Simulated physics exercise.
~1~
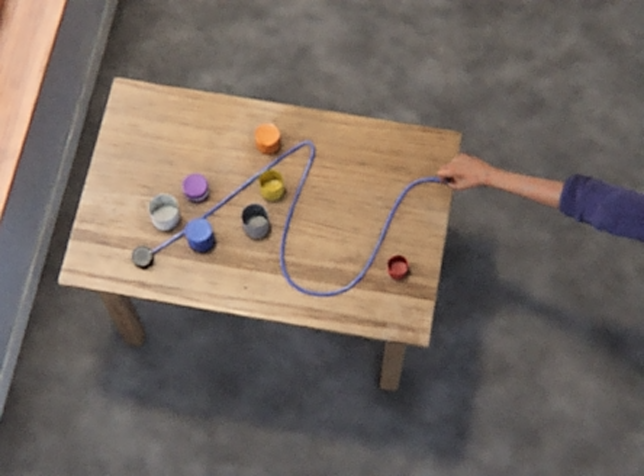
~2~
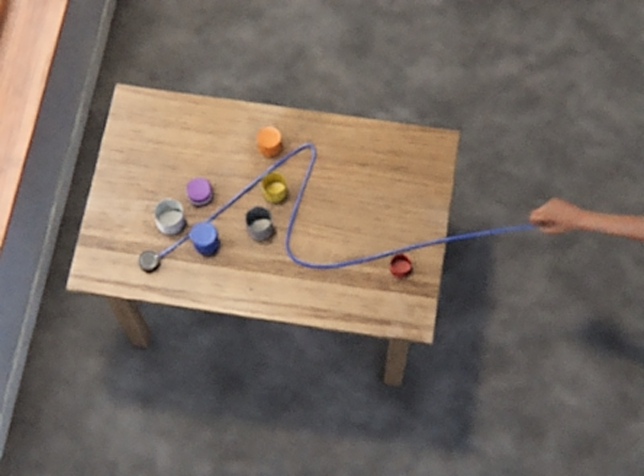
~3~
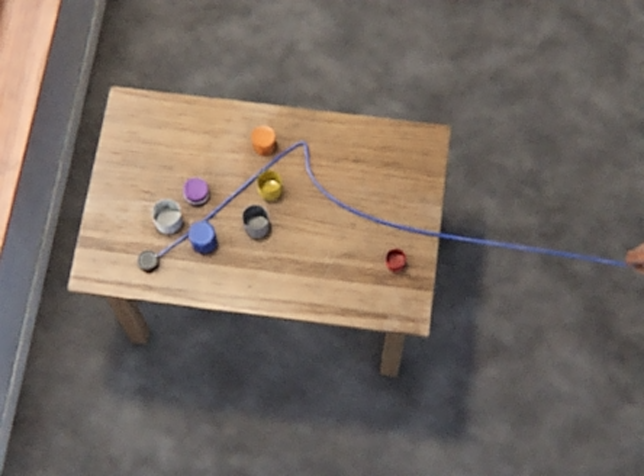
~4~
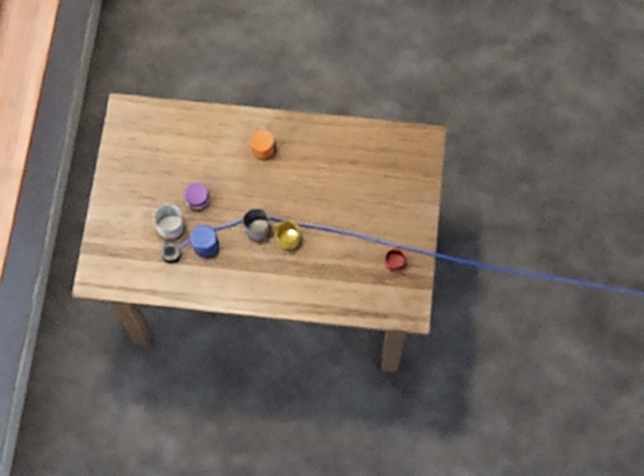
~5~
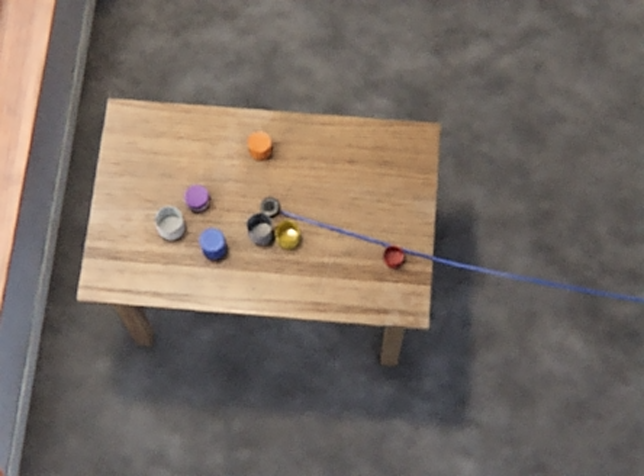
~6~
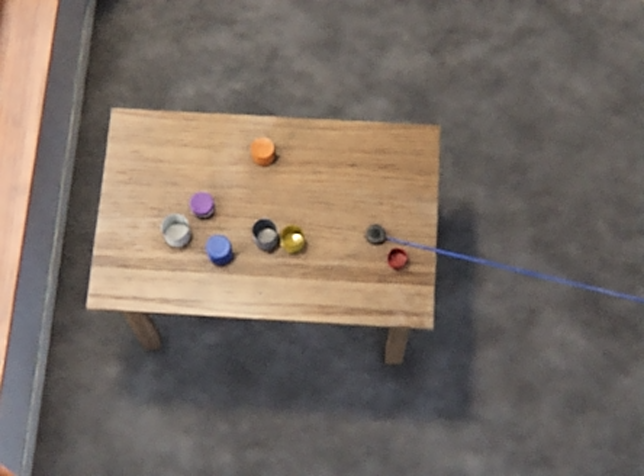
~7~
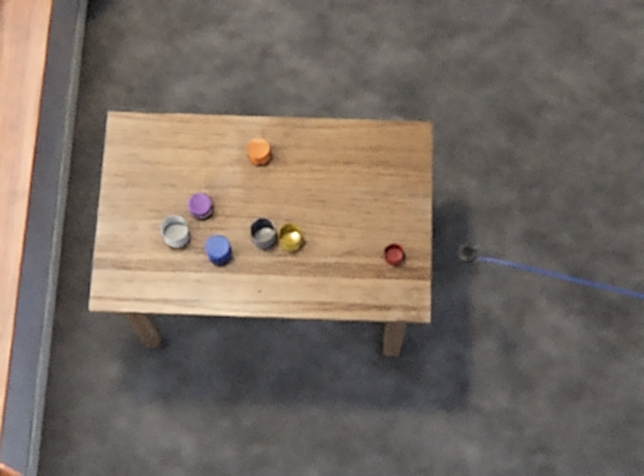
At the start, a hand at the right holds a blue cable that winds across a wooden table to a small black lamp base at the lower left, among scattered cups and tubs. The hand draws the cable rightwards, straightening its wide curves until it bends beside the yellow mug. The yellow mug is then dragged down next to the grey cup as the base begins to move. The base slides past the blue tub, which shifts slightly, and above the grey cup. It continues past the red cup and ends beyond the table's right edge, still on the cable.
